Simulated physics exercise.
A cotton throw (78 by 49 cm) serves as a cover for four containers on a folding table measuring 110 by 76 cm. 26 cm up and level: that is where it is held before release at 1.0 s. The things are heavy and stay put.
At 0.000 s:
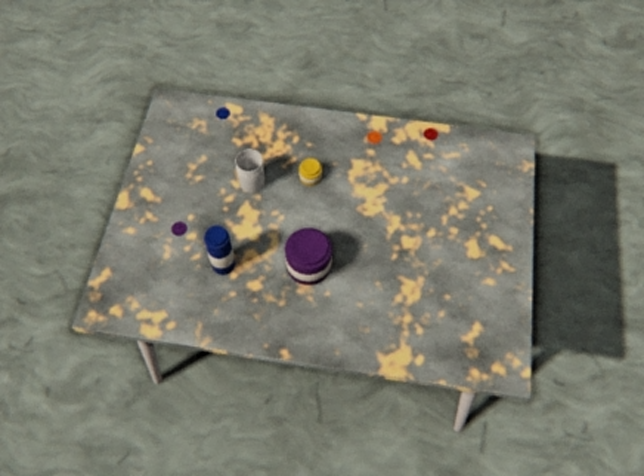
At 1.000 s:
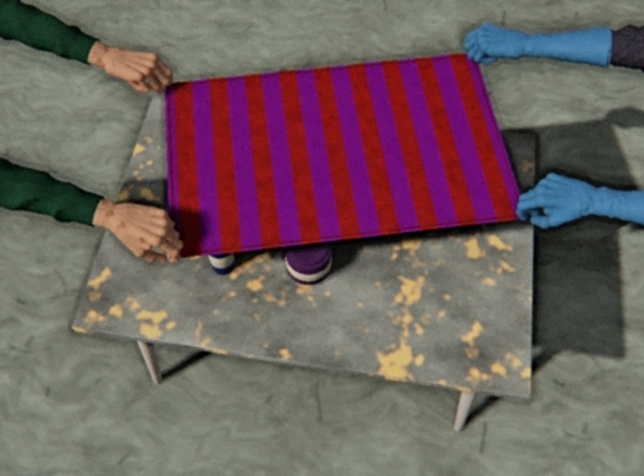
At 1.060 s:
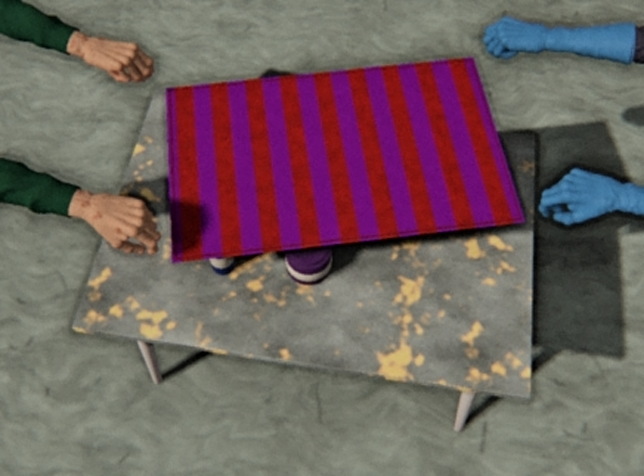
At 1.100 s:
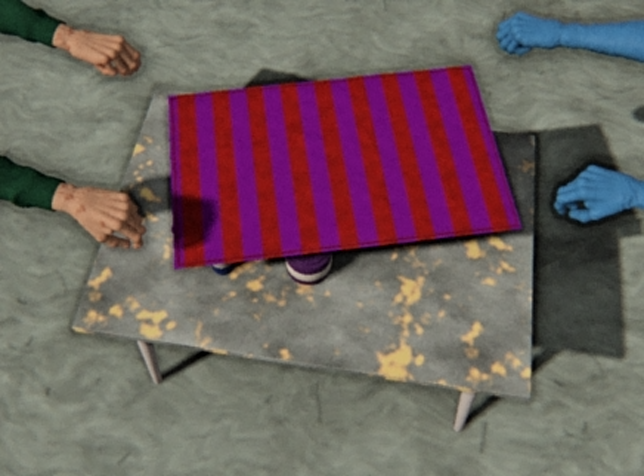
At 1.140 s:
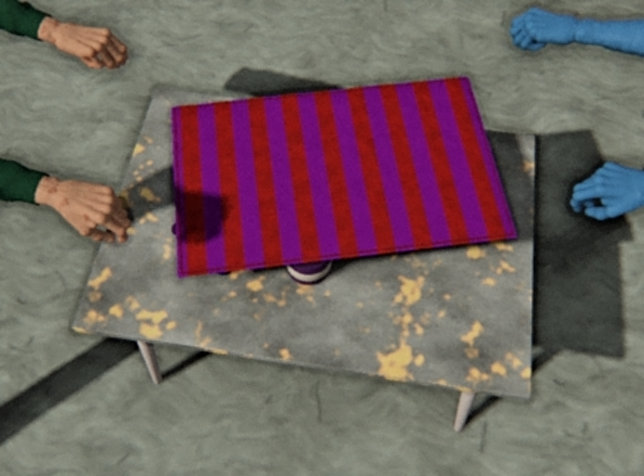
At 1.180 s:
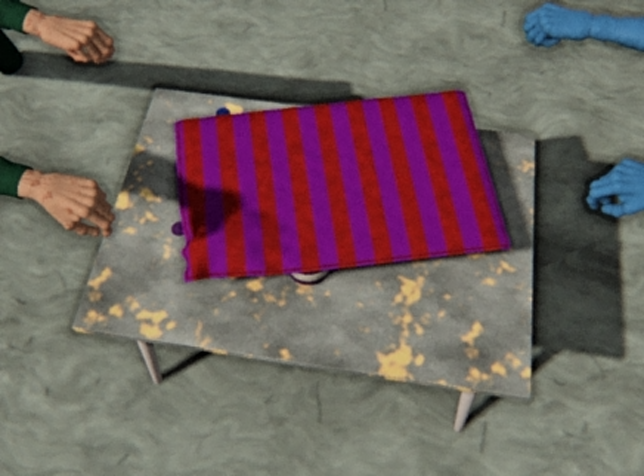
A red and purple striped cloth, held at its corners by two green-sleeved hands on the left and two blue-gloved hands on the right, is released and sinks as the hands draw back. Beneath it are purple, blue and yellow containers, a whitish cup and small coloured discs. The gold-flecked grey table stands on greenish ground, seen from above by a still camera.
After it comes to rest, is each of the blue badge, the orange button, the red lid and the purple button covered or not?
Result: Blue badge still shows, orange button vanishes under it, red lid ends under the cloth, purple button stays uncovered.
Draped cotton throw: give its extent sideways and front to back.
Width about 82 centimetres, depth about 62 centimetres.
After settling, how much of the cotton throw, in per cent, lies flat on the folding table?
About 45 per cent.
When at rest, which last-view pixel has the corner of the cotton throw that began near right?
Around pixel (490, 276).
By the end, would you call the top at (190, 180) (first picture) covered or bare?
Once things settle, that spot stays open.
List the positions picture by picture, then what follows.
In the first picture, blue badge (223, 113); orange button (374, 137); red lid (431, 134); purple button (179, 228); purple bottle (308, 246), 11 cm tall; blue bottle (216, 235), 16 cm tall; yellow bottle (310, 166), 5 cm tall; white cup (249, 160), 10 cm tall.
In the second picture, cotton throw corners (171, 259) (165, 84) (474, 53) (527, 218); highest point 26 cm, lowest 26 cm.
In the third picture, cotton throw corners (172, 263) (166, 89); highest point 24 cm, lowest 24 cm.
In the fourth picture, cotton throw corners (175, 269) (169, 97); highest point 21 cm, lowest 21 cm.
In the fifth picture, cotton throw corners (179, 278) (172, 108); highest point 18 cm, lowest 17 cm.
In the sixth picture, cotton throw corners (186, 282) (176, 123) (464, 92) (510, 249); highest point 16 cm, lowest 11 cm.
After 1.4 s, 40 % of it is down, spanning 82 by 62 cm, above red lid, orange button.
After 1.5 s, 45 % of it is down, spanning 82 by 61 cm, above red lid, orange button.
After 1.7 s, 45 % of it is down, spanning 82 by 63 cm, above red lid, orange button.
After 1.9 s, 45 % of it is down, spanning 82 by 61 cm, above red lid, orange button.
After 2.7 s, 45 % of it is down, spanning 82 by 62 cm, above red lid, orange button.
